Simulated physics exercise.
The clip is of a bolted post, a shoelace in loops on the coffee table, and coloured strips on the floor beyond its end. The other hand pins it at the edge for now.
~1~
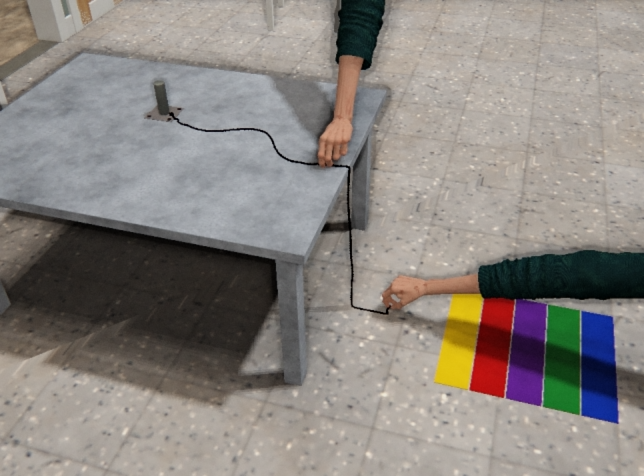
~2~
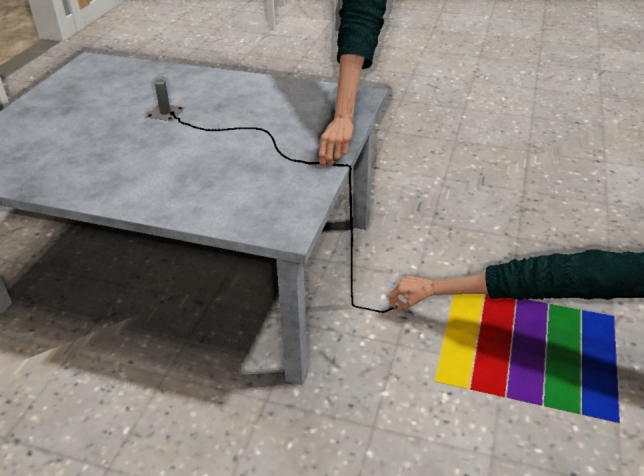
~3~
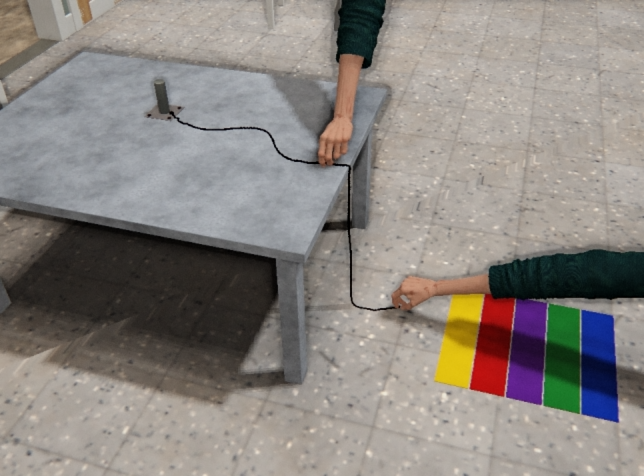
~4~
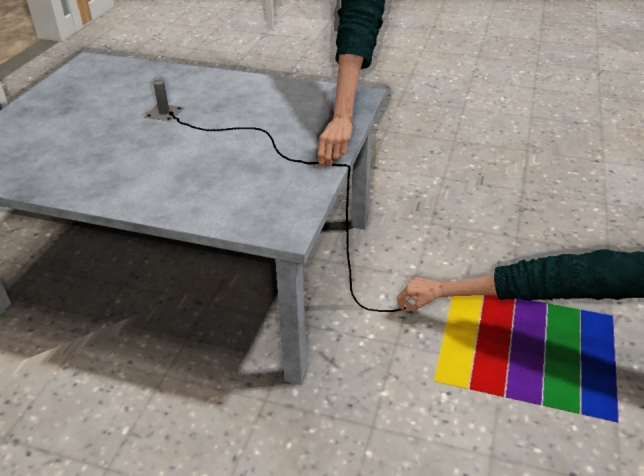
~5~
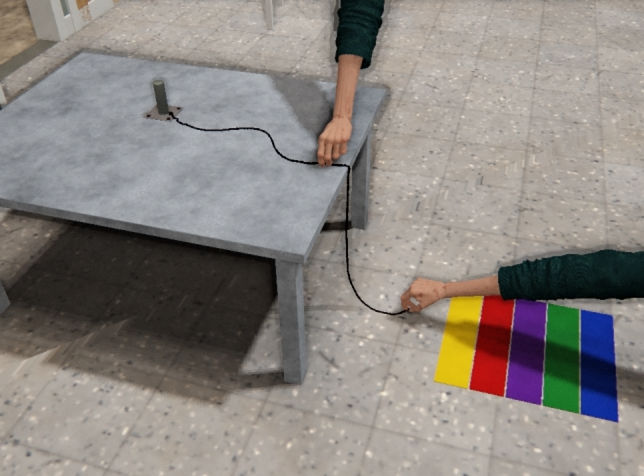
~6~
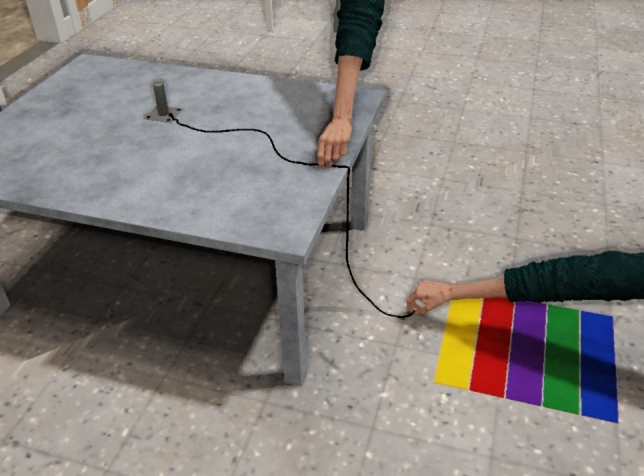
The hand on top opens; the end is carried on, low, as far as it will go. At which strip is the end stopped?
The end stops over the purple strip.
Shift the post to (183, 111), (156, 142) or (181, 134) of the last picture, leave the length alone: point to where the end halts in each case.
Try by try, around (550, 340), (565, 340) and (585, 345).
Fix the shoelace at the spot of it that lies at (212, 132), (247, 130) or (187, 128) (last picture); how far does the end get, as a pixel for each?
In that order: (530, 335), (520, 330) and (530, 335).
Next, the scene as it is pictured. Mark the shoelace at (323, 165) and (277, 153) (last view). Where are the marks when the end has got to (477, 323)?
At (349, 171), then (303, 154).
Soon after, end near (477, 323); over yellow.
After that, end near (513, 330); over purple.
At the stop, end near (536, 335); over purple. It gets as far as the purple strip.
